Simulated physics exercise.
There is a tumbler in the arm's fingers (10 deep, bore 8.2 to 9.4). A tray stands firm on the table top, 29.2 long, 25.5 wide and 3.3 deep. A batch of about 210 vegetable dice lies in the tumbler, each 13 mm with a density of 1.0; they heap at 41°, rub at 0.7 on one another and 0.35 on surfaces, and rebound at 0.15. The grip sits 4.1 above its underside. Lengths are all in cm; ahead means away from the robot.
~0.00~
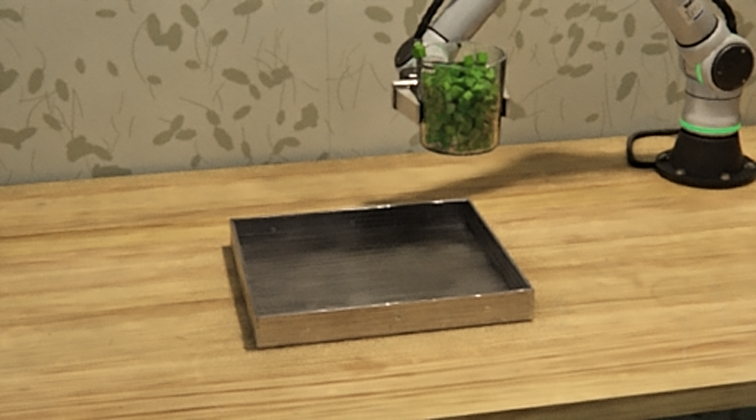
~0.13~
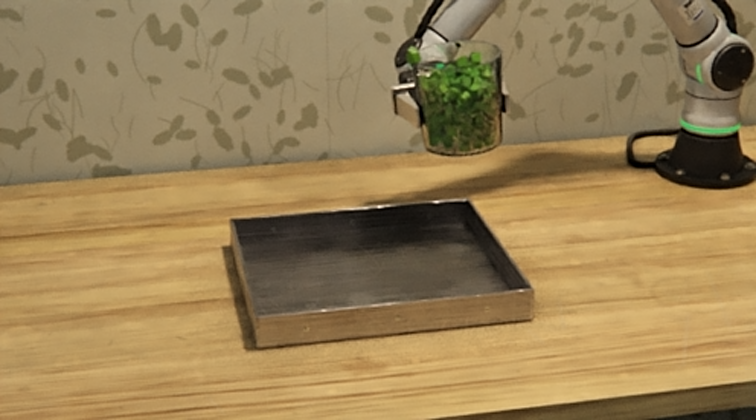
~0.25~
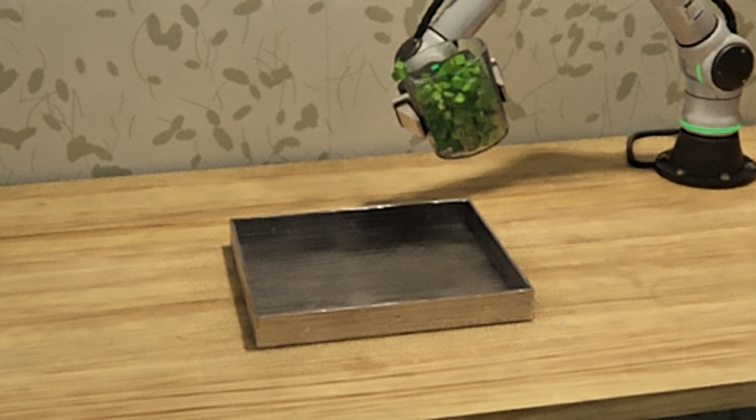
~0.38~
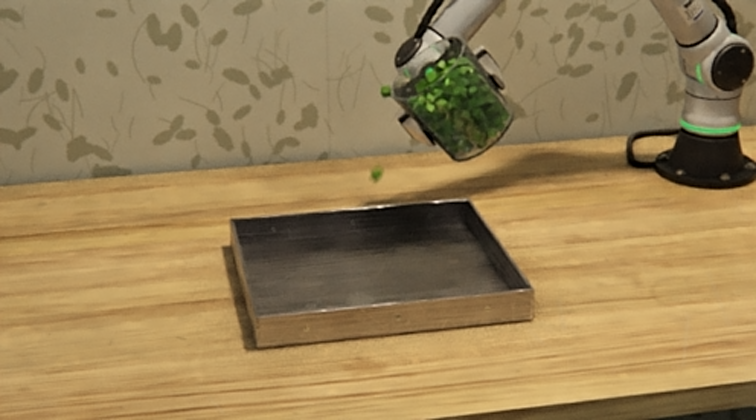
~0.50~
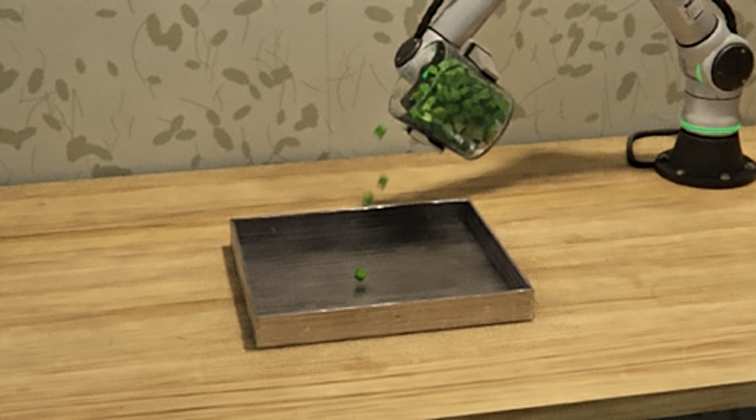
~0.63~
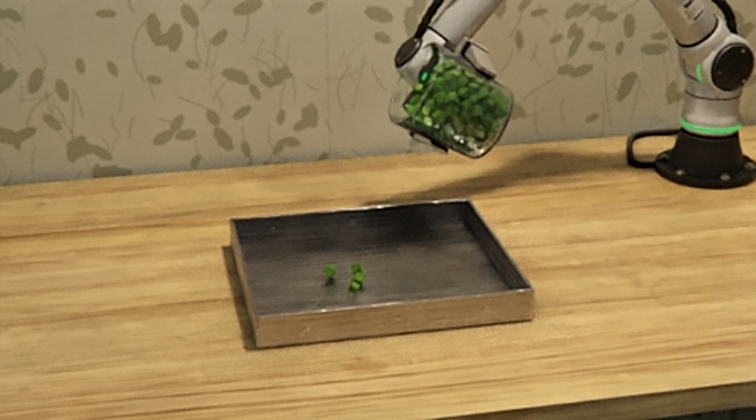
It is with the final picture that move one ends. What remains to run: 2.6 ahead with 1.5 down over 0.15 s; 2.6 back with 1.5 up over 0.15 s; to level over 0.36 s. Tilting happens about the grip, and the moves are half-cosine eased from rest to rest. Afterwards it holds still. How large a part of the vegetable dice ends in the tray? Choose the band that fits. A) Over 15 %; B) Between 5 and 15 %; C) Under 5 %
C.
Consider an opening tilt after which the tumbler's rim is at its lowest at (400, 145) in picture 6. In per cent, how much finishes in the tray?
The share is about 15 percent.
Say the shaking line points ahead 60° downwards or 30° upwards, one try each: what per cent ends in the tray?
Roughly 0 per cent, then 5 per cent.
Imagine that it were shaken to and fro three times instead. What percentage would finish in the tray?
It would come to about 0 %.
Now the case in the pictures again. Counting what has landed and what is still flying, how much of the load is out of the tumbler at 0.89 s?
About 0 in a hundred parts are out by then.
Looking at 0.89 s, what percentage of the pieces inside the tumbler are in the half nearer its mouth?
I'd say close to 45 per cent.
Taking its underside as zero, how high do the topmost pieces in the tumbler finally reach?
Around 9.5 centimetres above the underside.
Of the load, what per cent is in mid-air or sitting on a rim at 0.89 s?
Reading at that time: Some 0 per cent.
After 0.89 s, tilted 58° forward, highest piece 24 above the table; 209 in the tumbler, 4 in the tray.
After 1.16 s, tilted 17° forward, highest piece 24 above the table; 208 in the tumbler, 5 in the tray.
After 1.49 s, level, highest piece 25 above the table; 208 in the tumbler, 5 in the tray.
After 2.54 s, level, highest piece 25 above the table; 208 in the tumbler, 5 in the tray.
In the end, 208 in the tumbler, 5 in the tray. That is 2 % in the tray.
